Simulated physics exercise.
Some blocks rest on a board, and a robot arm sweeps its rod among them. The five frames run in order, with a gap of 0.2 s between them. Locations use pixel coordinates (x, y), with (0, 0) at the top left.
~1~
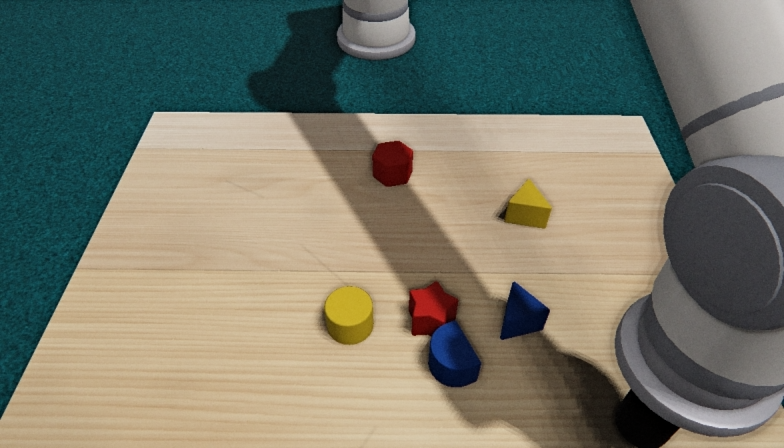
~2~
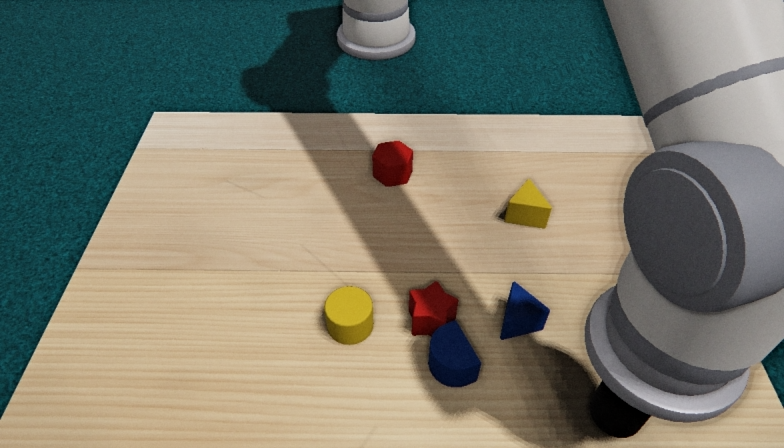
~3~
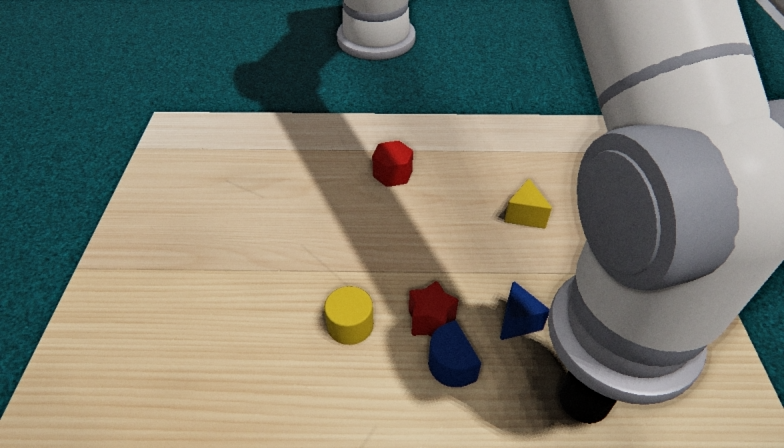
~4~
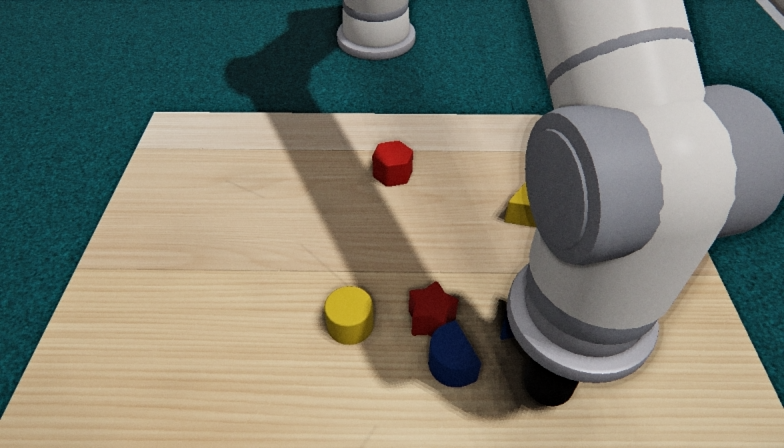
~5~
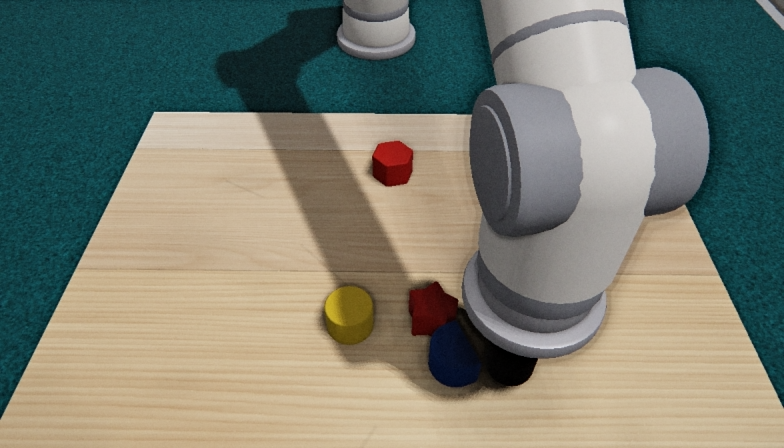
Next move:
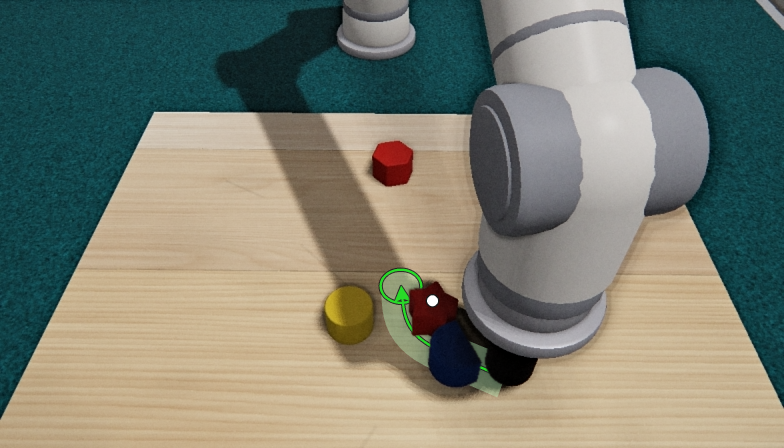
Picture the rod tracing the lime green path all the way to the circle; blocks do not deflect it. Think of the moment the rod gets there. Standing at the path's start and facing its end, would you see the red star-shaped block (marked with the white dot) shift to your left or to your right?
The shift is to the right of that direction.
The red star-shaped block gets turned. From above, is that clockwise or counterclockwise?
The sense of turning is clockwise.
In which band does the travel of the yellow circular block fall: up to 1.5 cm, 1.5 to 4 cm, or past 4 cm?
Offset: Below 1.5 cm.
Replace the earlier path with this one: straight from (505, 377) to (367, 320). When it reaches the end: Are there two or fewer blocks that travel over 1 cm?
Going by the path, no.
The line goes from (505, 377) by way of (453, 356) and (410, 327) to (401, 286); the dot is on the red star-shaped block.
On the path given first. One third of the way, rod (453, 343); red star-shaped block (430, 298); blue D-shaped block (415, 346).
Two thirds of the way, rod (410, 314); red star-shaped block (410, 273), turned 60° clockwise; blue D-shaped block (395, 346), turned 20° anticlockwise.
At the end, rod (401, 273); yellow circular block unmoved; red star-shaped block (403, 236), turned 65° clockwise; blue D-shaped block (395, 346), turned 20° anticlockwise.
